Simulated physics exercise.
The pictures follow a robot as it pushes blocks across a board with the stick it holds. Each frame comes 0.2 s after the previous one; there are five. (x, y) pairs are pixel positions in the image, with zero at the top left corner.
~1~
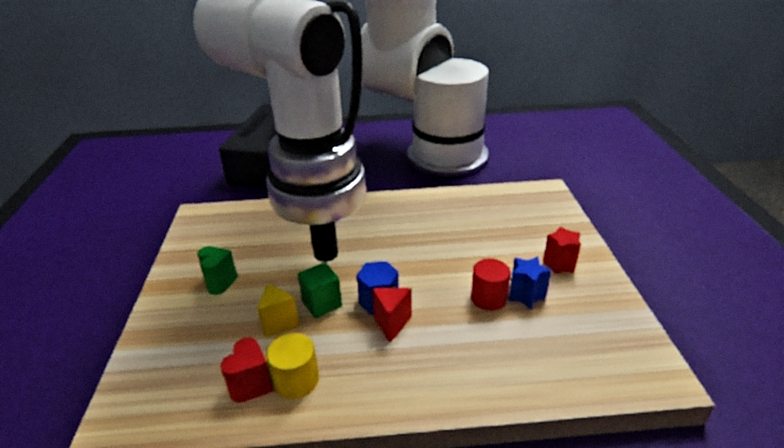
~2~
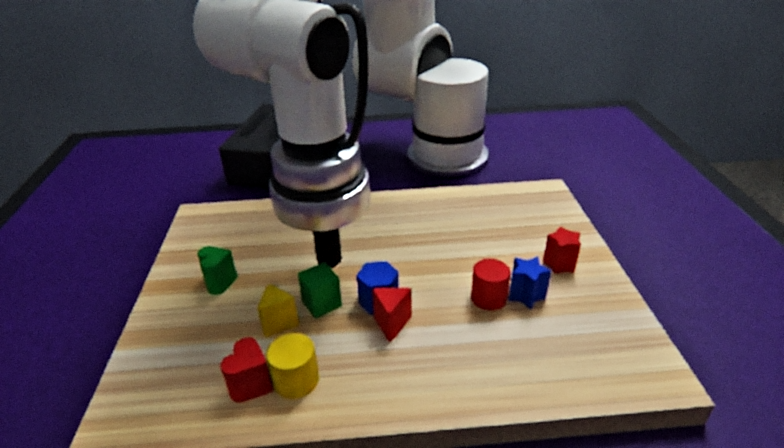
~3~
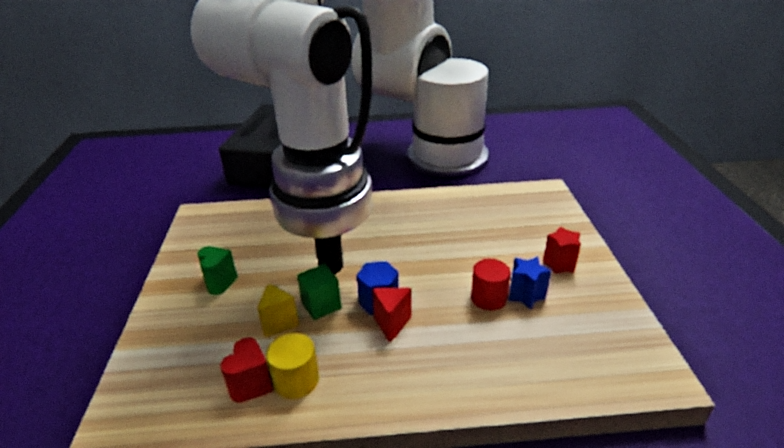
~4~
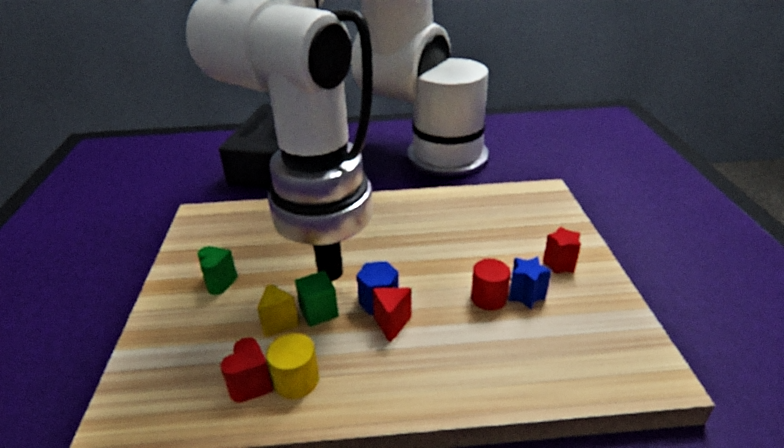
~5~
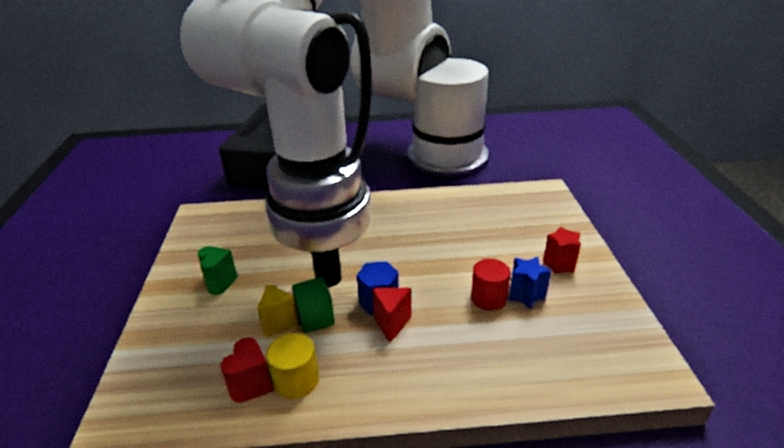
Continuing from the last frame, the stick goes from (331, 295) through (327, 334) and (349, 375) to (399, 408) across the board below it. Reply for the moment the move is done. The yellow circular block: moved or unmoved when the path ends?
The push reaches it.
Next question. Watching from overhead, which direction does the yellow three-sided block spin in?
Bird's-eye view: Clockwise.
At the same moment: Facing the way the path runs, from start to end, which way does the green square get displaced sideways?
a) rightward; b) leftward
The one that fits is a, rightward.
One third of the way, stick at (325, 321); yellow three-sided block at (270, 301), turned 45° clockwise; yellow circular block at (285, 361); green square at (299, 326), turned 50° clockwise.
Two thirds of the way, stick at (349, 361); red heart block at (238, 360), turned 35° clockwise; yellow three-sided block at (270, 301), turned 45° clockwise; yellow circular block at (272, 383); green square at (305, 351), turned 75° clockwise.
At the end, stick at (398, 392); red heart block at (238, 360), turned 35° clockwise; yellow three-sided block at (270, 301), turned 45° clockwise; yellow circular block at (272, 383); green square at (305, 351), turned 75° clockwise.
